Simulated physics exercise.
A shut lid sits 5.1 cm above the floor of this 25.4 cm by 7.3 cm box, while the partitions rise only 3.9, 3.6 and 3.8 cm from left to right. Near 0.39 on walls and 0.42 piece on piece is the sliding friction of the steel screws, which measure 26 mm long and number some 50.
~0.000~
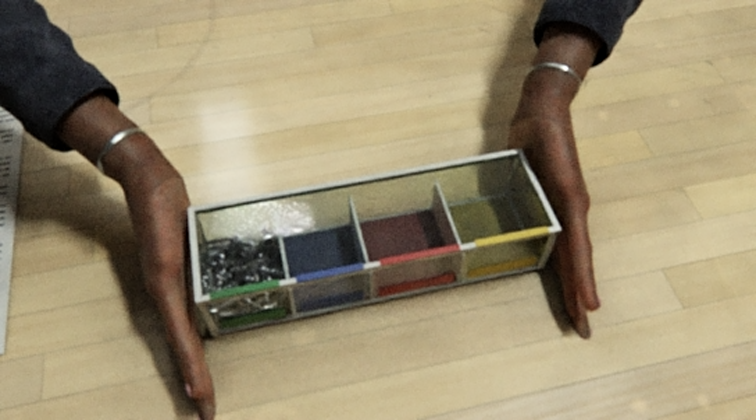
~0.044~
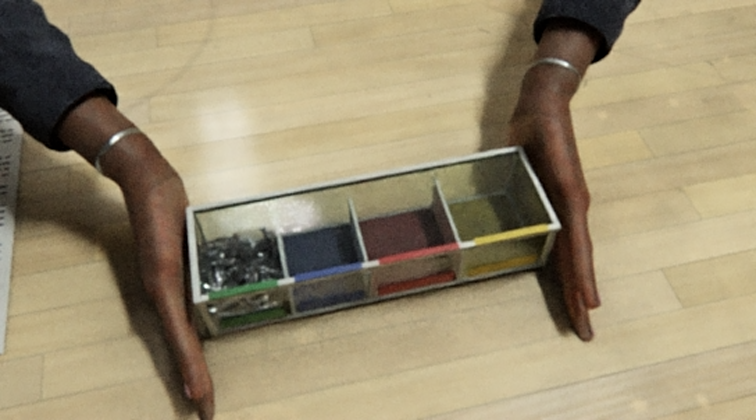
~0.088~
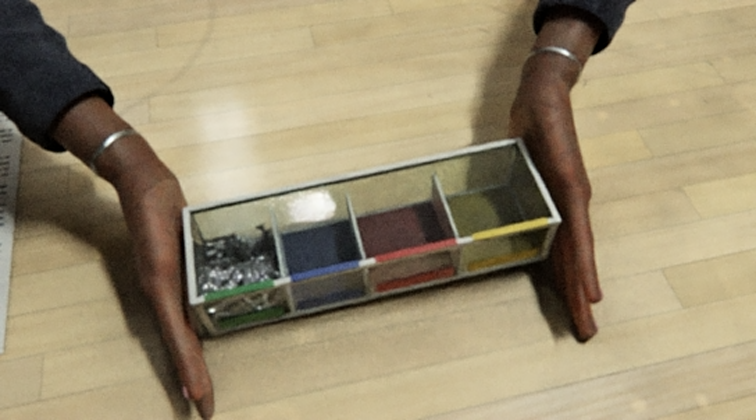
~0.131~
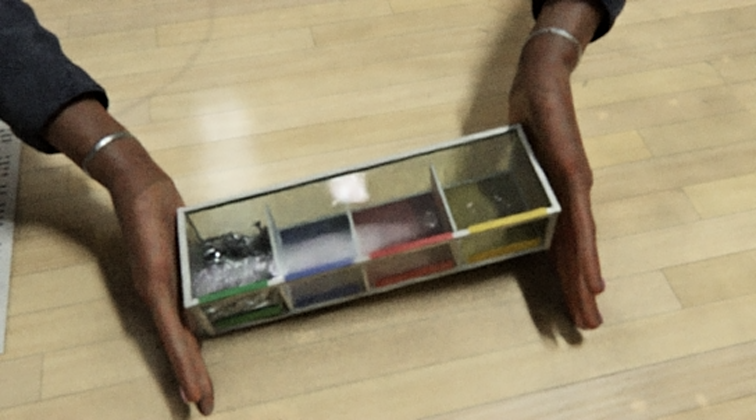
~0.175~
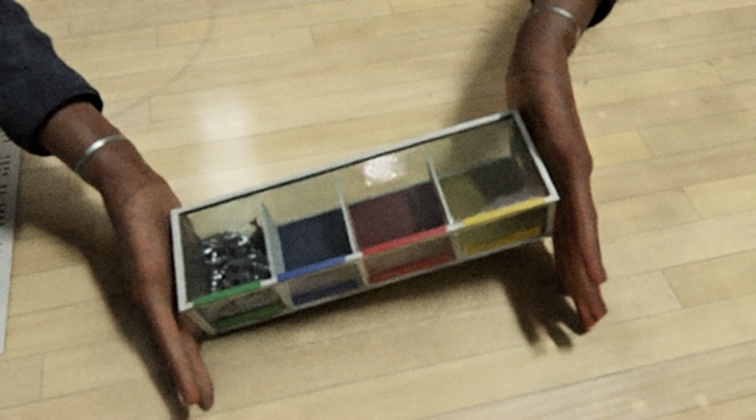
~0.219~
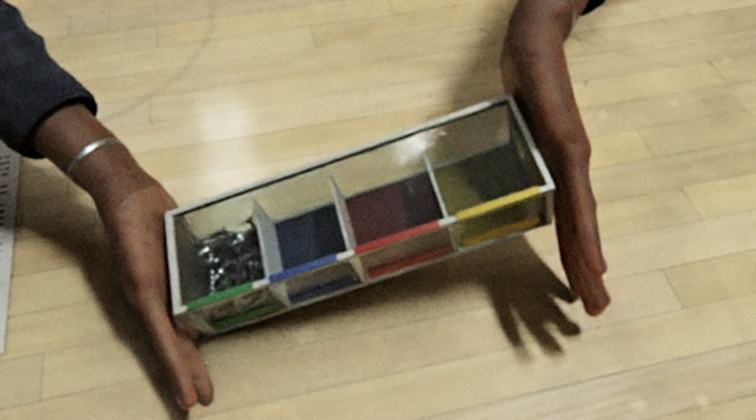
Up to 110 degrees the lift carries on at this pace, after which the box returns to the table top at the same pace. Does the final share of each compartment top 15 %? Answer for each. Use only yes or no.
Red: No; blue: No; green: Yes; yellow: No.
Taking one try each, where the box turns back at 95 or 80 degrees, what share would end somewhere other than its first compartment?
About 0 and 0 per cent.
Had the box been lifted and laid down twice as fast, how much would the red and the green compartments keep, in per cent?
That way red would end with 0 per cent and green with 100 per cent.
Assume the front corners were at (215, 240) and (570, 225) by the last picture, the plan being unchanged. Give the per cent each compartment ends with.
Final shares, in per cent - red: 0, blue: 0, green: 95, yellow: 5.
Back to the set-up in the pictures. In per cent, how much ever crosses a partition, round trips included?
Close to 0 percent.
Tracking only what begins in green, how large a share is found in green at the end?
Some 100 per cent.
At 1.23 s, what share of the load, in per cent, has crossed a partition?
Around 0 in a hundred.
After 1.23 s, tilt 110 degrees; green 100 %.
After 1.90 s, tilt 50 degrees; green 100 %.
After 2.61 s, tilt 0 degrees; green 100 %.
By 2.9 s all is still; red 0 %, blue 0 %, green 100 %, yellow 0 %.
